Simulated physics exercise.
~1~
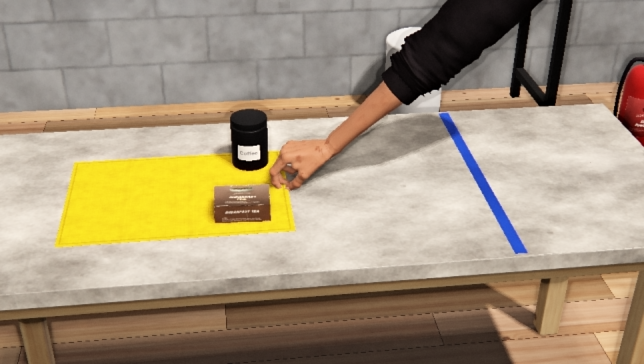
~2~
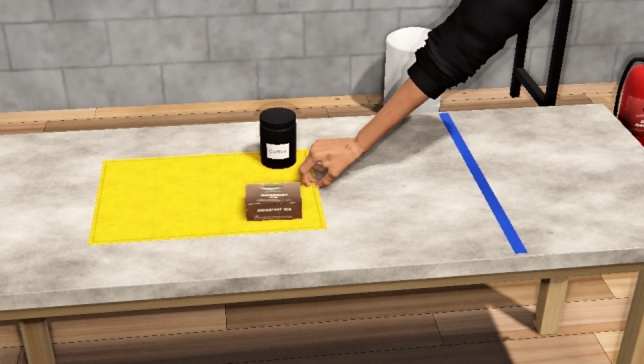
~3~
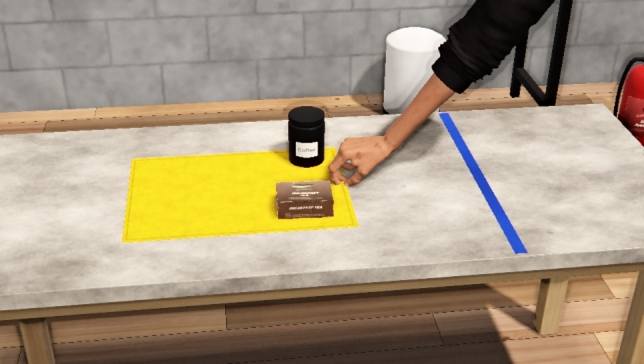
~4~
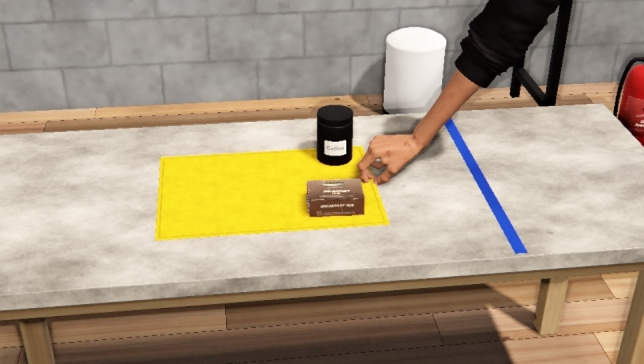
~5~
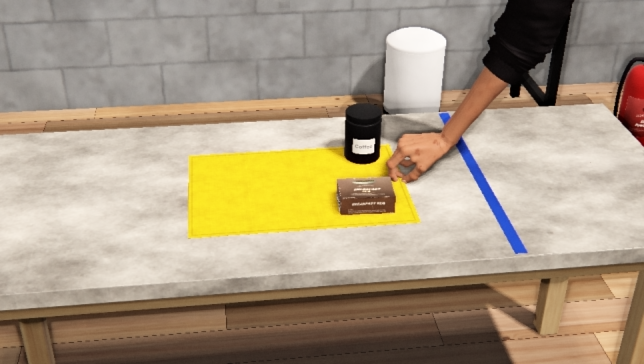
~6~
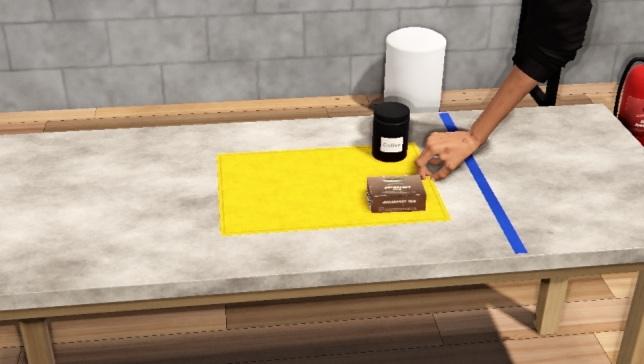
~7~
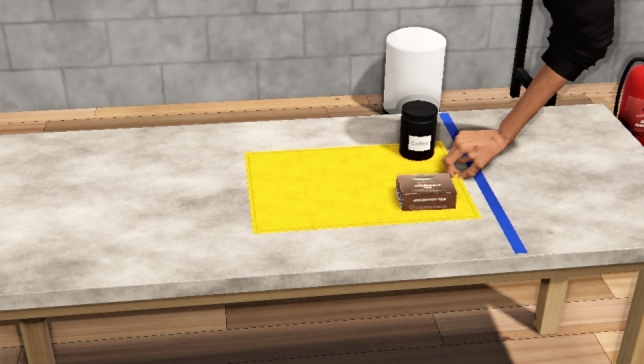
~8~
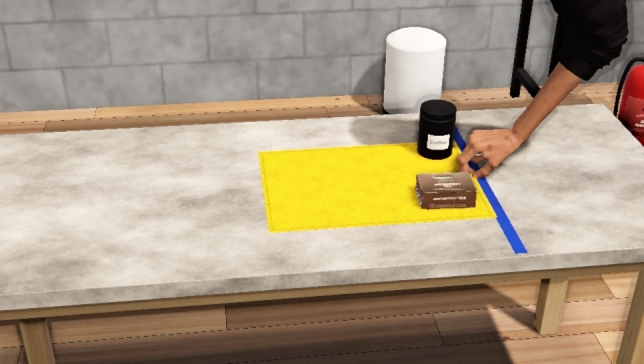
On a table, a hand pulls a yellow mat carrying a jar and packet right to blue tape.
